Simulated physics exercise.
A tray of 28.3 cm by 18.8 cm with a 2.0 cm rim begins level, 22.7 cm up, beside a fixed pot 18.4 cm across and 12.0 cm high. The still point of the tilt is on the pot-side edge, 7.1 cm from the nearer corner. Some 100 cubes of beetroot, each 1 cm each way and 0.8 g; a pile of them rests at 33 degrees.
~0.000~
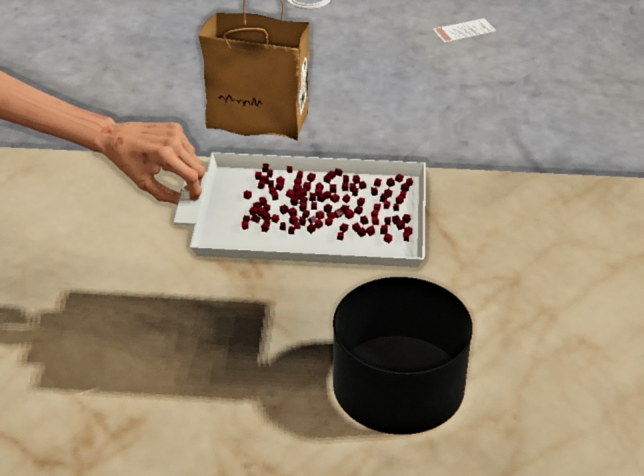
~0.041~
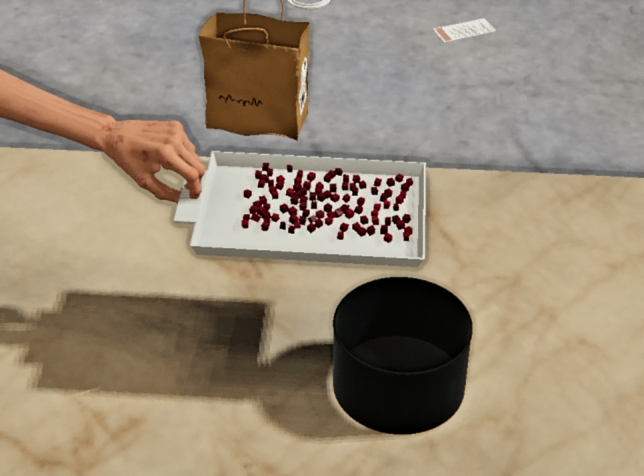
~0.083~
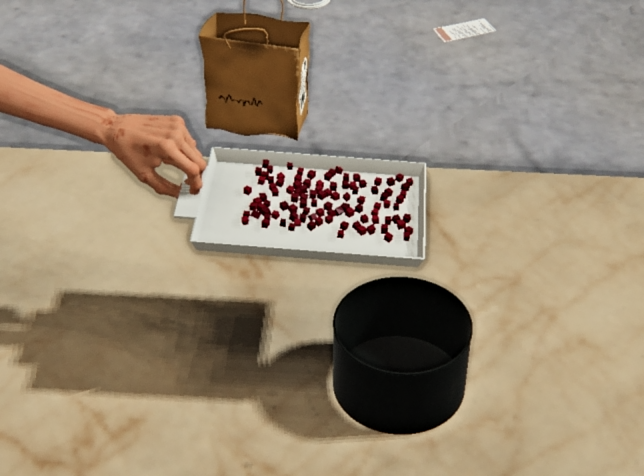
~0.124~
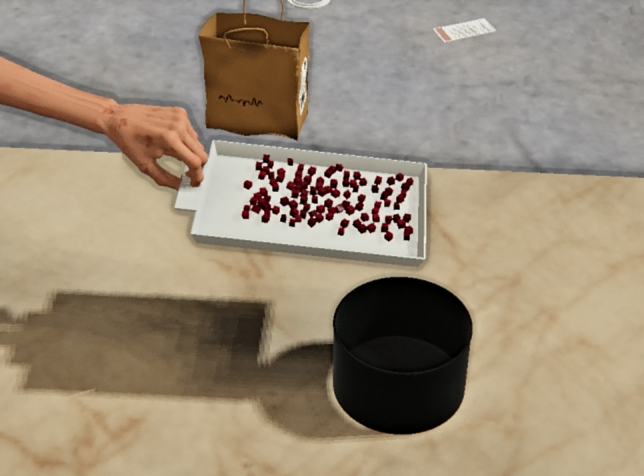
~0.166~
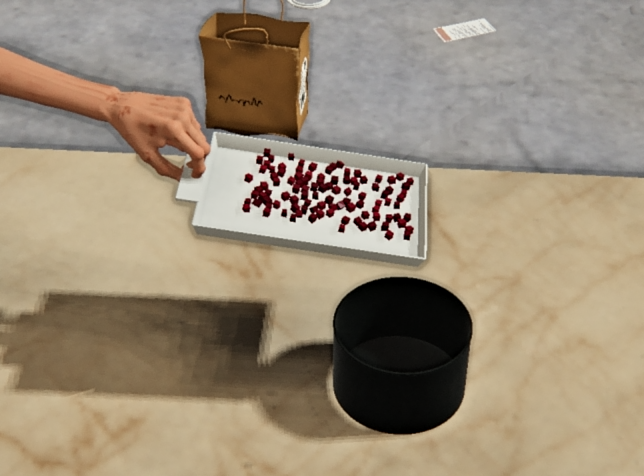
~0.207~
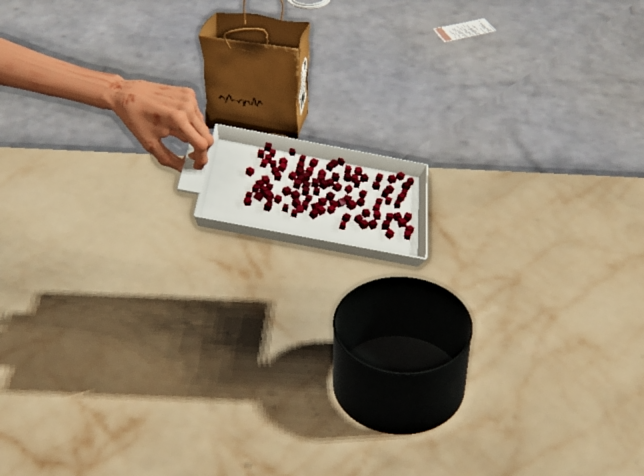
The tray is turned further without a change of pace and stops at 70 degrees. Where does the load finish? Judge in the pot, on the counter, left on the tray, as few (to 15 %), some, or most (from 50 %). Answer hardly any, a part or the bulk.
In the pot: Hardly any; on the counter: A part; left on the tray: The bulk.
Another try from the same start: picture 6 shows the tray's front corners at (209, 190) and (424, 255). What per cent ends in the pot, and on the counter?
Pot 5, counter 55.
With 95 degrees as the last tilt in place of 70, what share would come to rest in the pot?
Then about 15 per cent.
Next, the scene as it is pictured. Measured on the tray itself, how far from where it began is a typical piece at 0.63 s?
About 2 cm.
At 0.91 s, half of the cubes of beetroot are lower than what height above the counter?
About 24 cm.
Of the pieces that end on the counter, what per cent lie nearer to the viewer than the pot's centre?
Some 10 per cent.
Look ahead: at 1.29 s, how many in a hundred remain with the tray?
Some 60 per cent of the load.
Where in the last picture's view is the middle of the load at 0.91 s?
At about (420, 196).
After 0.63 s, tilt 39 degrees; the tray holds 100 %, the pot 0 %.
Then, at 0.91 s, tilt 58 degrees; the tray holds 90 %, the pot 0 %.
Then, at 1.29 s, tilt 70 degrees; the tray holds 60 %, the pot 0 %.
At rest (2.4 s), pot 0 %, counter 40 %, tray 60 %.
